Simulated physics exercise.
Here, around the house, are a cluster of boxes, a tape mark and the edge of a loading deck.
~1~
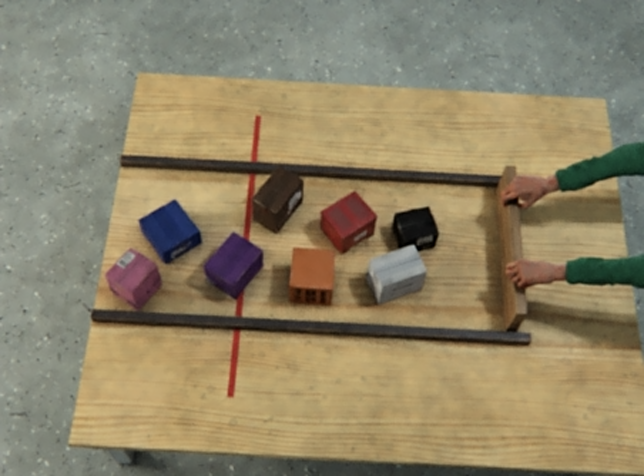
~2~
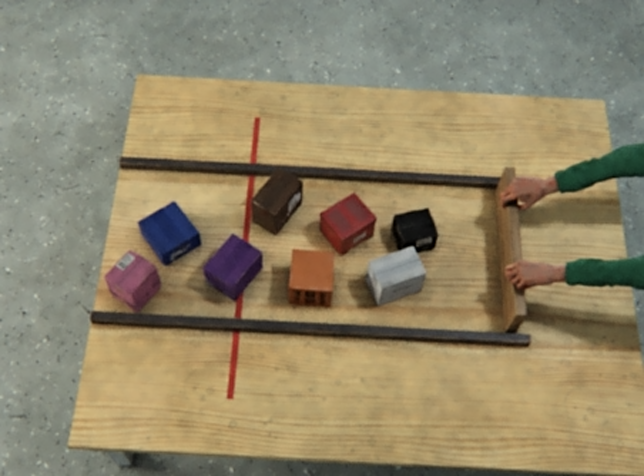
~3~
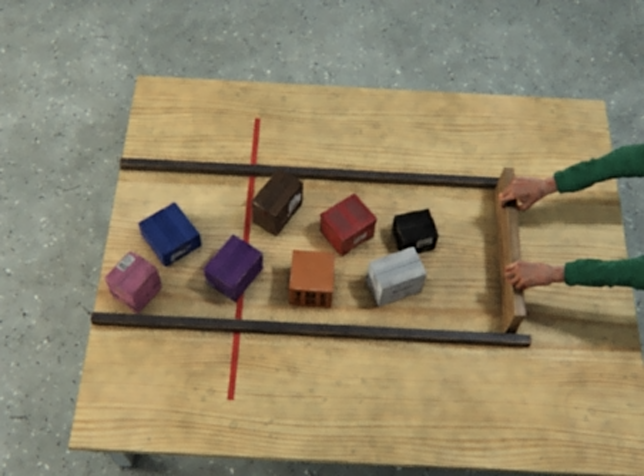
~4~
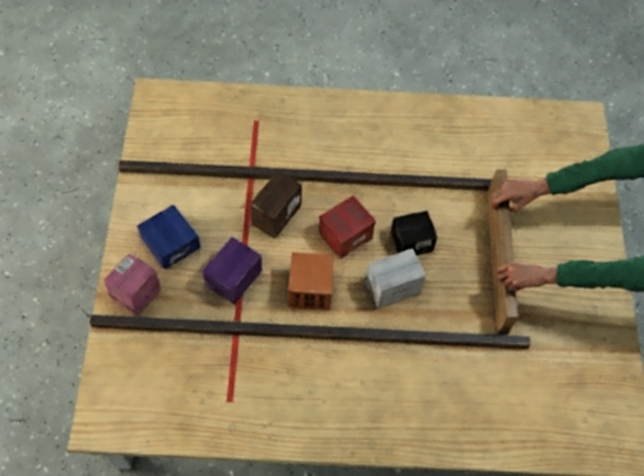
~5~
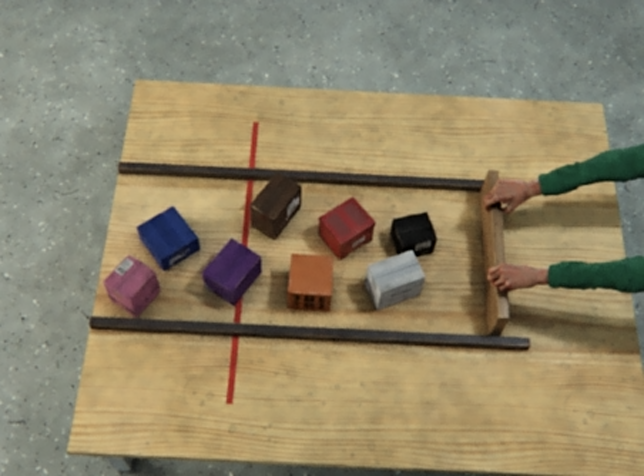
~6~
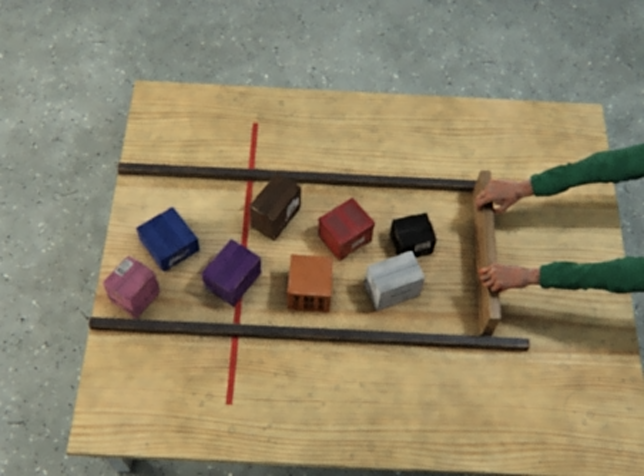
Two hands hold a wooden plank still, then slide it slightly left toward the colored boxes.
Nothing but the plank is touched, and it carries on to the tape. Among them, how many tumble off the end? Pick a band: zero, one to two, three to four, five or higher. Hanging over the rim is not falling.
Band: One to two.
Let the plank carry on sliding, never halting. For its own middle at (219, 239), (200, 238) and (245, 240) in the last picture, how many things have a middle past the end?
It comes out as 1, then 3, then 1.
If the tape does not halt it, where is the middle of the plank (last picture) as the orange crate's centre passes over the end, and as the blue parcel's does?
The middle is at (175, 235) when it's the orange crate, and at (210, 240) when it's the blue parcel.
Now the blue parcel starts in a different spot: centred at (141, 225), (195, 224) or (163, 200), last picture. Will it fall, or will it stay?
In order of the places given, the blue parcel rests steady, then rests steady, then rests steady.
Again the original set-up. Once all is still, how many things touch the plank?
Number in contact with it: 3.
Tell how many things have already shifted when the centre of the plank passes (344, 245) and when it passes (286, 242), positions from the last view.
6, then 8.
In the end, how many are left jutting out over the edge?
0 of them.
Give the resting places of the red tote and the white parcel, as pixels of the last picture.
Okay, so first (185, 233), and next (217, 264).
Soon after, none off yet; pink parcel at rest near (132, 287); blue parcel at rest near (168, 239); purple box at rest near (232, 273).
Then, none off yet; pink parcel at rest near (132, 287); blue parcel at rest near (168, 239); purple box moving near (229, 273).
Further on, none off yet; pink parcel moving near (128, 287); blue parcel moved a little near (159, 233); purple box moved about its own width near (175, 275).
By the end, the number that fall off is one or two; fallen, pink parcel.
